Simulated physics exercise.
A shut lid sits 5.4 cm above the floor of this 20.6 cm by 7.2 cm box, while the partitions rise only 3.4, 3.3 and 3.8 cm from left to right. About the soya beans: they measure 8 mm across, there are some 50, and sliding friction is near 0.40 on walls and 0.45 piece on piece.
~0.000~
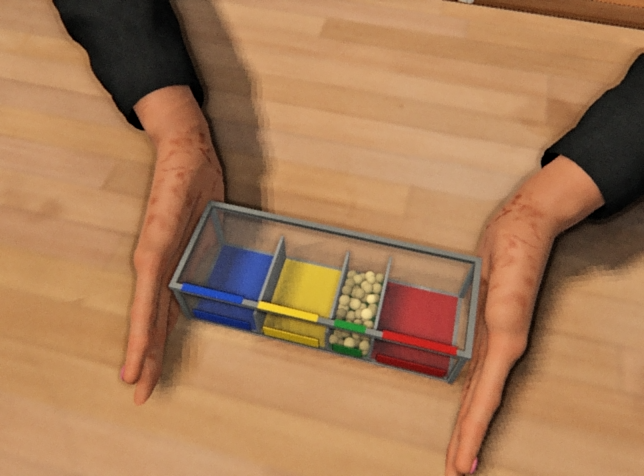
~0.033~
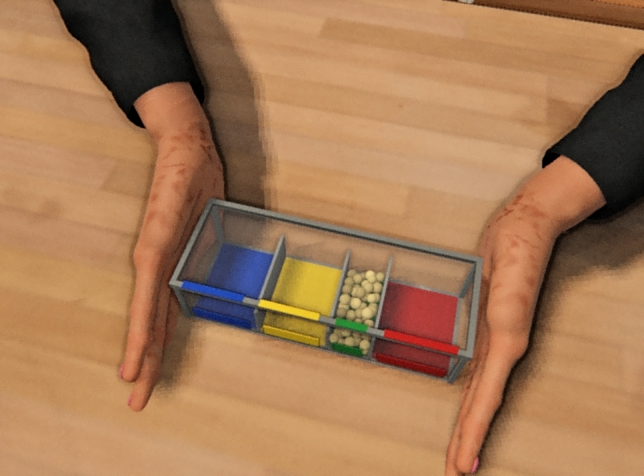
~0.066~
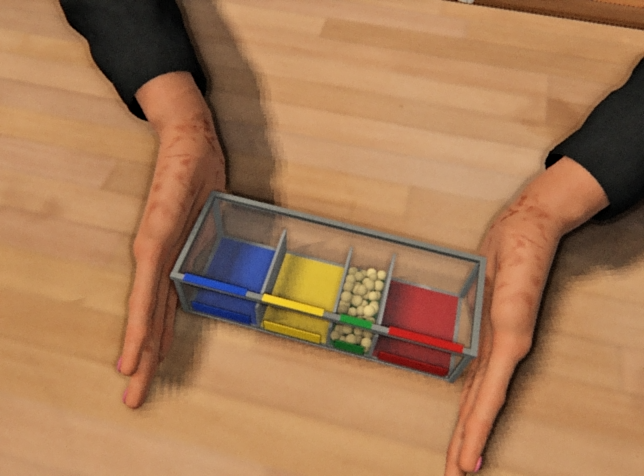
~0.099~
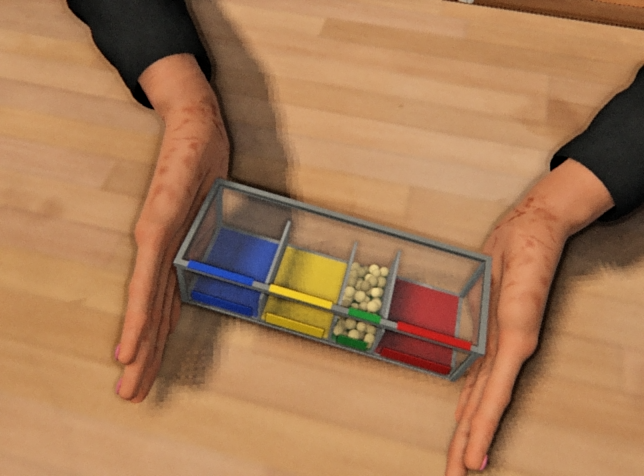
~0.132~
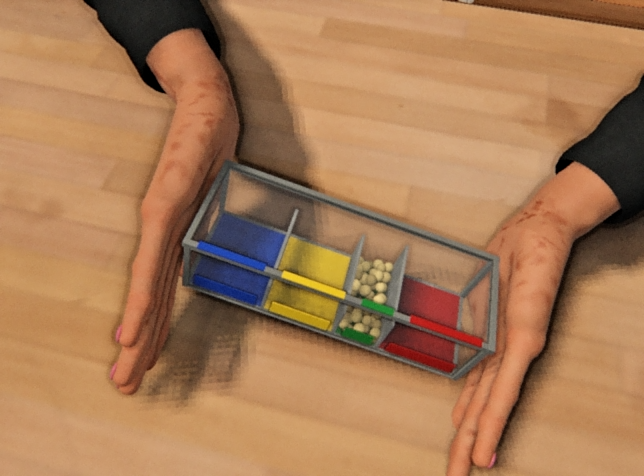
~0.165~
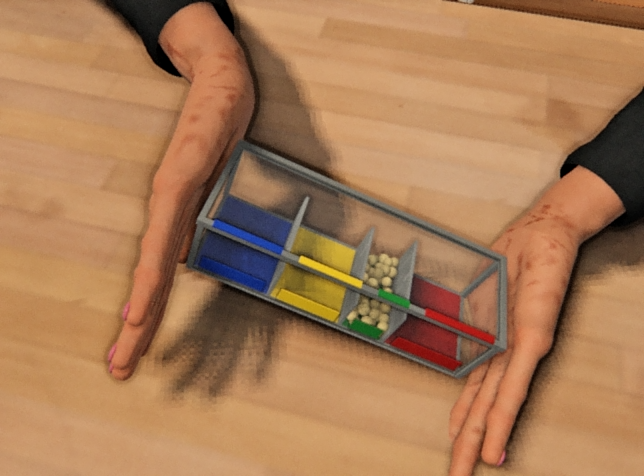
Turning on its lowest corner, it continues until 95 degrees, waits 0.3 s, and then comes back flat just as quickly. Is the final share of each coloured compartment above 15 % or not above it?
Red - above; blue - not above; green - above; yellow - not above.
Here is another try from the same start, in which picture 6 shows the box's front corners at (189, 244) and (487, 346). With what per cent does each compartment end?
Red = 35 %; blue = 0 %; green = 65 %; yellow = 0 %.
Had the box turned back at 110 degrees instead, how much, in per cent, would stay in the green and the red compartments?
Green: 45; red: 55 (per cent).
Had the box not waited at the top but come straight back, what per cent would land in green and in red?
Green 65, red 35.
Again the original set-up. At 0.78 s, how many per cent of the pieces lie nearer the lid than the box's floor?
Around 60 %.
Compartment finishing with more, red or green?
More settles in the green compartment.
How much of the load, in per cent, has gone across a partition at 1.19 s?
Some 40 per cent.
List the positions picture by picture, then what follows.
The first frame shows box tilt 0 degrees, front corners at (177, 284) and (465, 353); green 100 %.
The second frame shows box tilt 1 degrees, front corners at (177, 282) and (466, 352).
The third frame shows box tilt 3 degrees, front corners at (178, 274) and (470, 351), lowest corner right back.
The fourth frame shows box tilt 8 degrees, front corners at (182, 261) and (478, 349), lowest corner right back.
The fifth frame shows box tilt 14 degrees, front corners at (190, 242) and (488, 346), lowest corner right back.
The sixth frame shows box tilt 20 degrees, front corners at (205, 220) and (499, 343), lowest corner right back; green 100 %. Its pace works out near 190 degrees a second.
After 0.78 s, tilt 95 degrees; red 30 %, green 70 %.
After 1.19 s, tilt 54 degrees; red 40 %, green 60 %.
After 1.68 s, tilt 0 degrees; red 45 %, green 55 %.
At rest (2.1 s), red 45 %, blue 0 %, green 55 %, yellow 0 %.
